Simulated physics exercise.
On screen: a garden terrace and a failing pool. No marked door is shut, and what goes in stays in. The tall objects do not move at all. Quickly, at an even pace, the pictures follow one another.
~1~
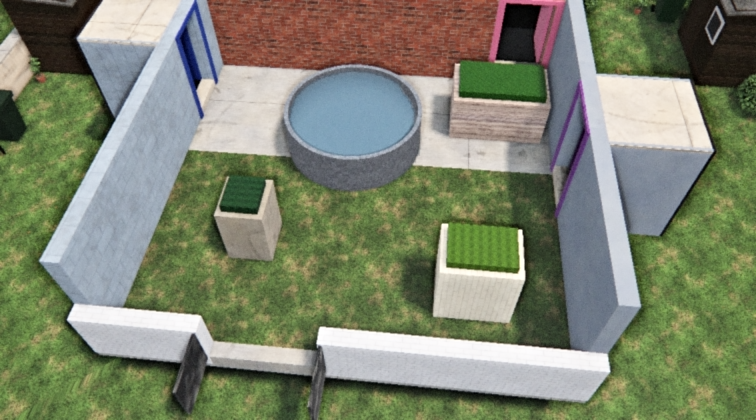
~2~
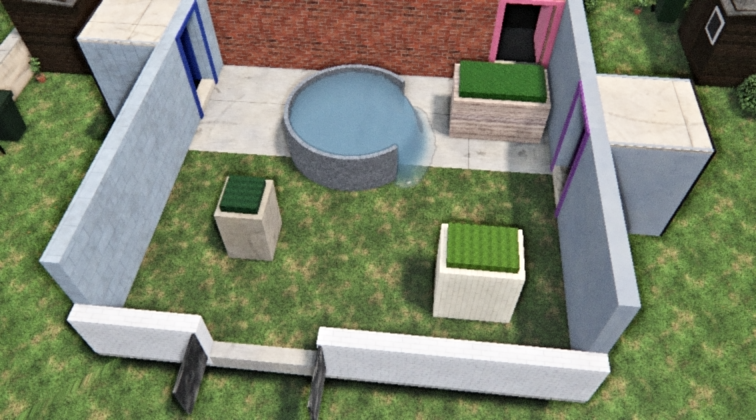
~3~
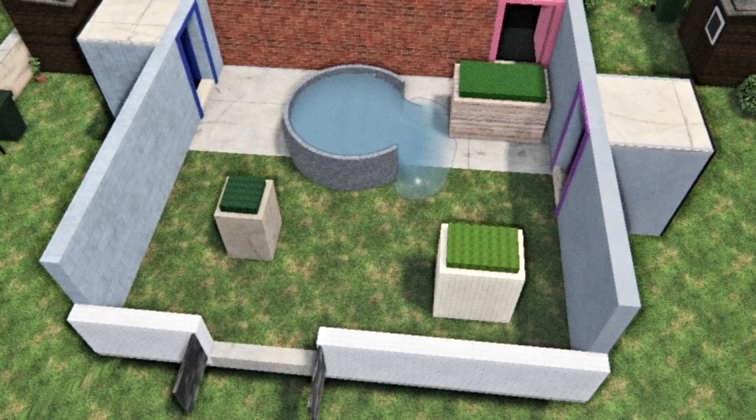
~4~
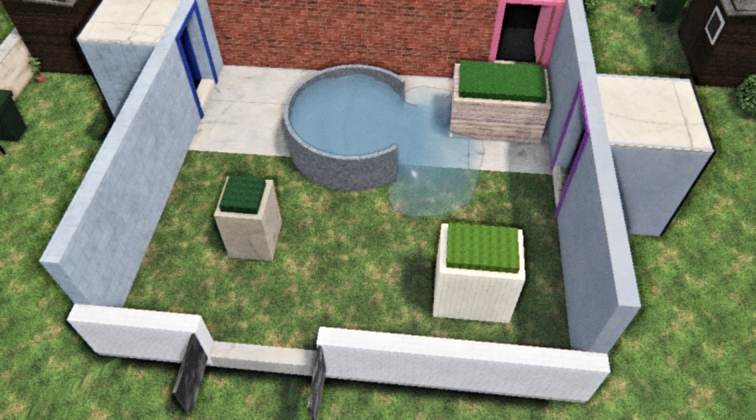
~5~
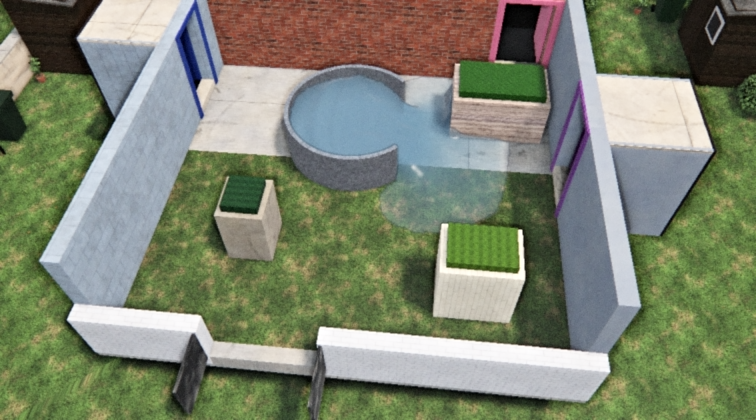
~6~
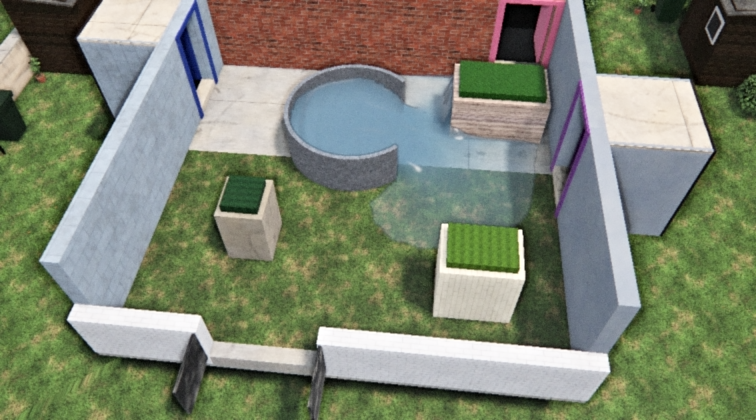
Water pours from a gap in the round pool's right side and spreads across the terrace and grass.
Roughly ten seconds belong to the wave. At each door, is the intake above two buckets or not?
In the end the blue door will respect the limit. The purple door will break the limit. The pink door will respect the limit.
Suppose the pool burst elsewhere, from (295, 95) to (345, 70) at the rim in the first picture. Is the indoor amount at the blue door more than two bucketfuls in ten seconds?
As I see it, the blue door tops the mark.
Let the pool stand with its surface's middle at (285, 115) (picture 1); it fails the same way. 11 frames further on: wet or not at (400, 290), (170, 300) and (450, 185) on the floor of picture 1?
Soaked, bone-dry, soaked.
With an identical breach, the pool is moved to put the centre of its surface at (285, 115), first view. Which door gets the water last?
Last comes the one in blue.
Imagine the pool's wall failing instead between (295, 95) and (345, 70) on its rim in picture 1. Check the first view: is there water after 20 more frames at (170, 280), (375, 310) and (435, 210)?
Submerged, bone-dry, bone-dry.
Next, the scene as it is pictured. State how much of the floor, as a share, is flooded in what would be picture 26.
I'd say 55 per cent.
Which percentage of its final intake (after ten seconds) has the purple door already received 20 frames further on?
Roughly 100 percent.
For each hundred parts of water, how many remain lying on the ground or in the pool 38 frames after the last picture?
That works out to about 96 percent.
A moment on, water covers 30 % of the floor; the blue door not reached, the purple door under two buckets in, the pink door wet at the sill, nothing in.
Next, water covers 40 % of the floor; the blue door not reached, the purple door over two buckets in, the pink door wet at the sill, nothing in.
Then, water covers 55 % of the floor; the blue door wet at the sill, nothing in, the purple door far over two buckets in, the pink door under two buckets in.
Later, water covers 85 % of the floor; the blue door under two buckets in, the purple door far over two buckets in, the pink door under two buckets in.
In the end, water covers 100 % of the floor; the blue door under two buckets in, the purple door far over two buckets in, the pink door under two buckets in.
